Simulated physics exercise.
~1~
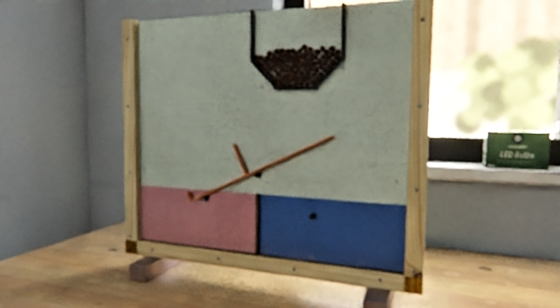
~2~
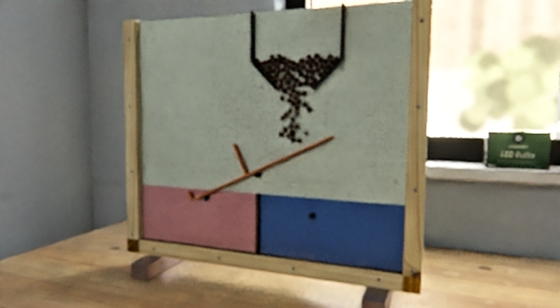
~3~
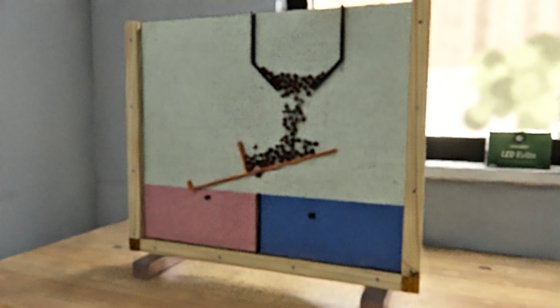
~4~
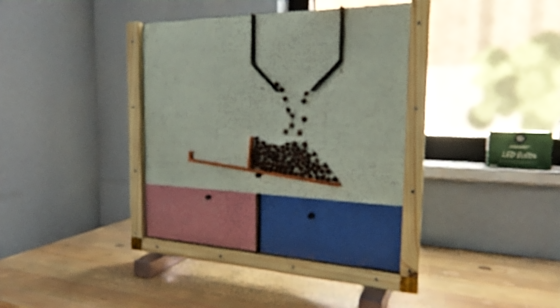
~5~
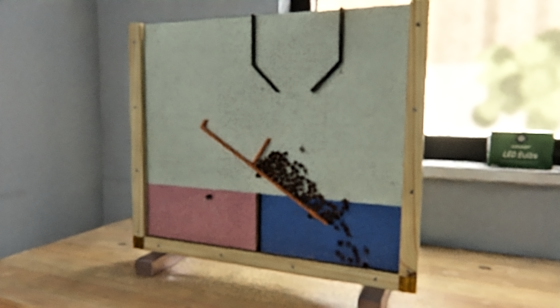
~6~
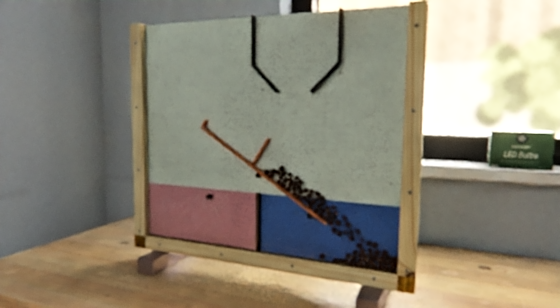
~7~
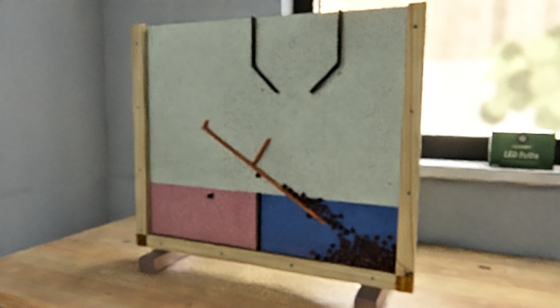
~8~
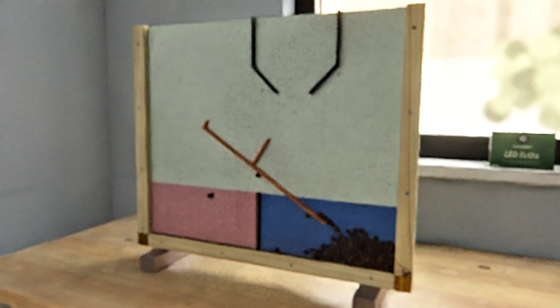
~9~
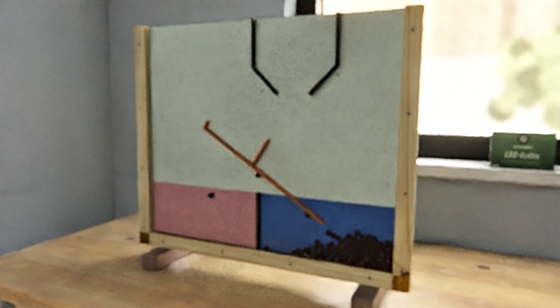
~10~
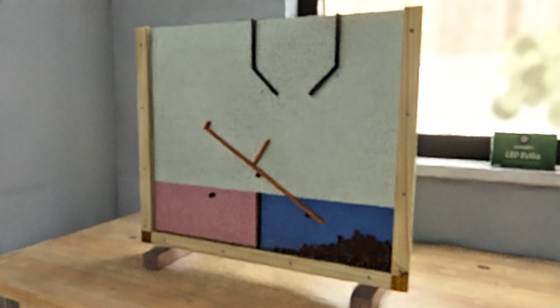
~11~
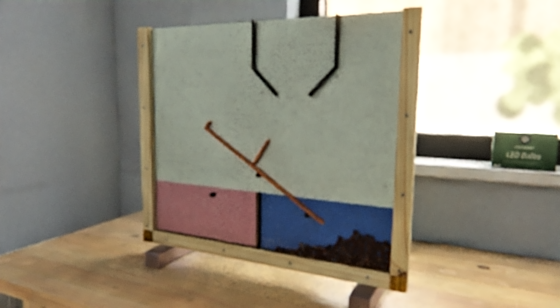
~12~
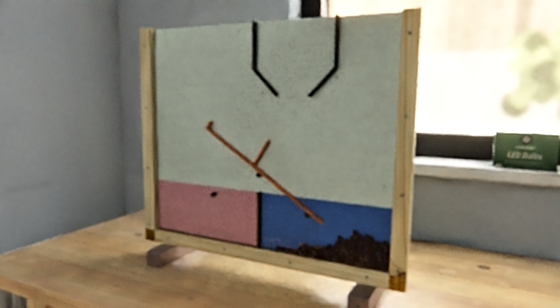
Dark beads drop onto an orange tray, tip it right, and slide into the blue bin.
